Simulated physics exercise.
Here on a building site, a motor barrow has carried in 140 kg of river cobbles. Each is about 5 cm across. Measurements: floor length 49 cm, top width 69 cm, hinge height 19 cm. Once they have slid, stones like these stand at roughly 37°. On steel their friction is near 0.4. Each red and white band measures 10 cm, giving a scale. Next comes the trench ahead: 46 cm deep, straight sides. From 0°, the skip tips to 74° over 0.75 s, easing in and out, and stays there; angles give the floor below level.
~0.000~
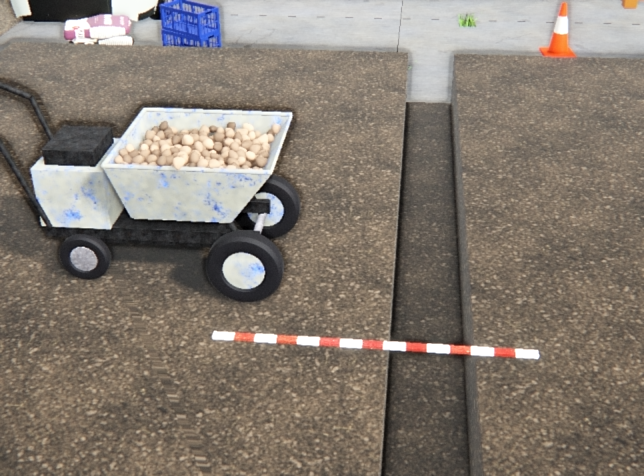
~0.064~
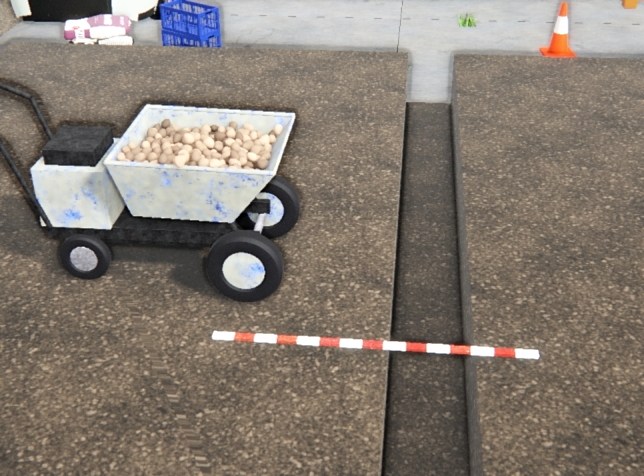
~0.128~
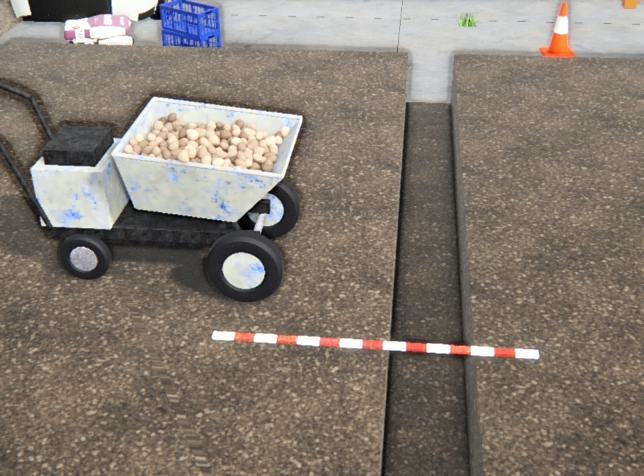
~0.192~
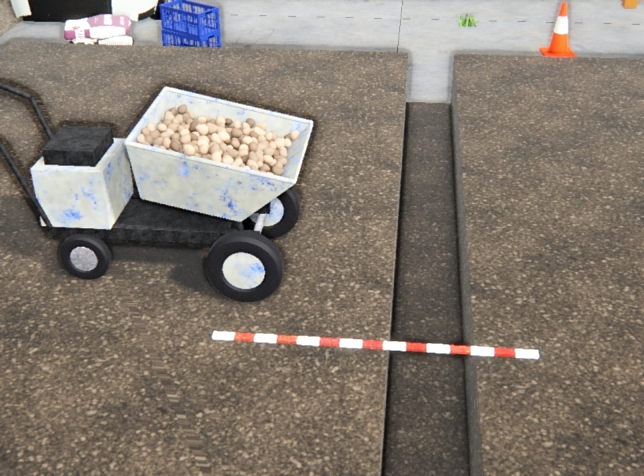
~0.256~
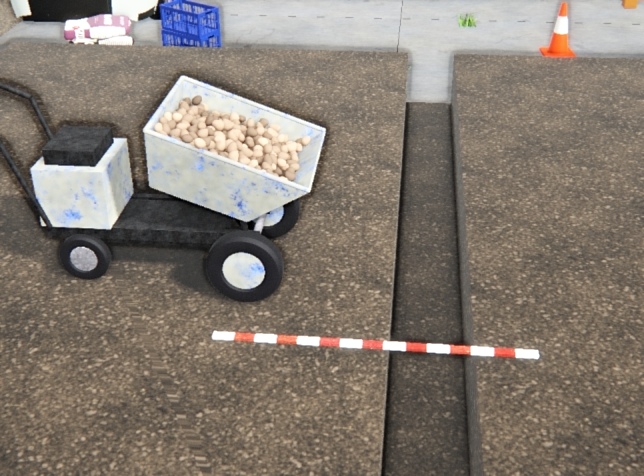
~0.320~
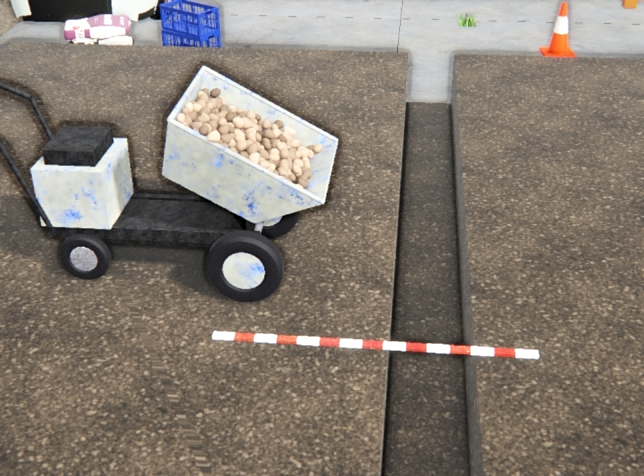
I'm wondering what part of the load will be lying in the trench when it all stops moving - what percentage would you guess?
I would guess about 92 per cent.
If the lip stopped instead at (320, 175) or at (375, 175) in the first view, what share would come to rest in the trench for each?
Near 80 and near 25 percent.
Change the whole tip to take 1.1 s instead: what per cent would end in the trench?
It would be near 90 per cent.
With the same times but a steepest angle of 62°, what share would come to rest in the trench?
Some 60% would finish there.
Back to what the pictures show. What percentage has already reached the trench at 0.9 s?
Some 30 per cent.
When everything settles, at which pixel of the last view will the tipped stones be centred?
Somewhere near pixel (428, 334).
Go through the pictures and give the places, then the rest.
The skip is at 0°, its lip at (271, 173); the top of the load is at (202, 140), in the first frame.
Lip at (274, 174), floor tilted 2°, highest stones at (196, 139); the stones move at 0.3 m/s on average, in the second frame.
The skip is at 6°, its lip at (282, 177); the top of the load is at (195, 134); the stones move at 0.7 m/s on average, in the third frame.
Lip at (295, 182), floor tilted 12°, highest stones at (189, 124); the stones move at 1.0 m/s on average, in the fourth frame.
Lip at (309, 191), floor tilted 20°, highest stones at (193, 112); the stones move at 1.2 m/s on average, in the fifth frame.
The skip is at 29°, its lip at (323, 202); the top of the load is at (203, 101); the stones move at 1.3 m/s on average, in the sixth frame.
After 0.6 s the floor is at 62°; 100 % in the skip; the foremost stones are at (353, 215).
After 0.9 s the floor is at 74°; 63 % in the skip, 8 % short of the trench, 30 % in the trench; the foremost stones are at (444, 328).
After 1.2 s the floor is at 74°; 19 % in the skip, 10 % short of the trench, 71 % in the trench; the foremost stones are at (475, 320).
After 3.2 s the floor is at 74°; 0 % in the skip, 8 % short of the trench, 92 % in the trench; the foremost stones are at (490, 335).
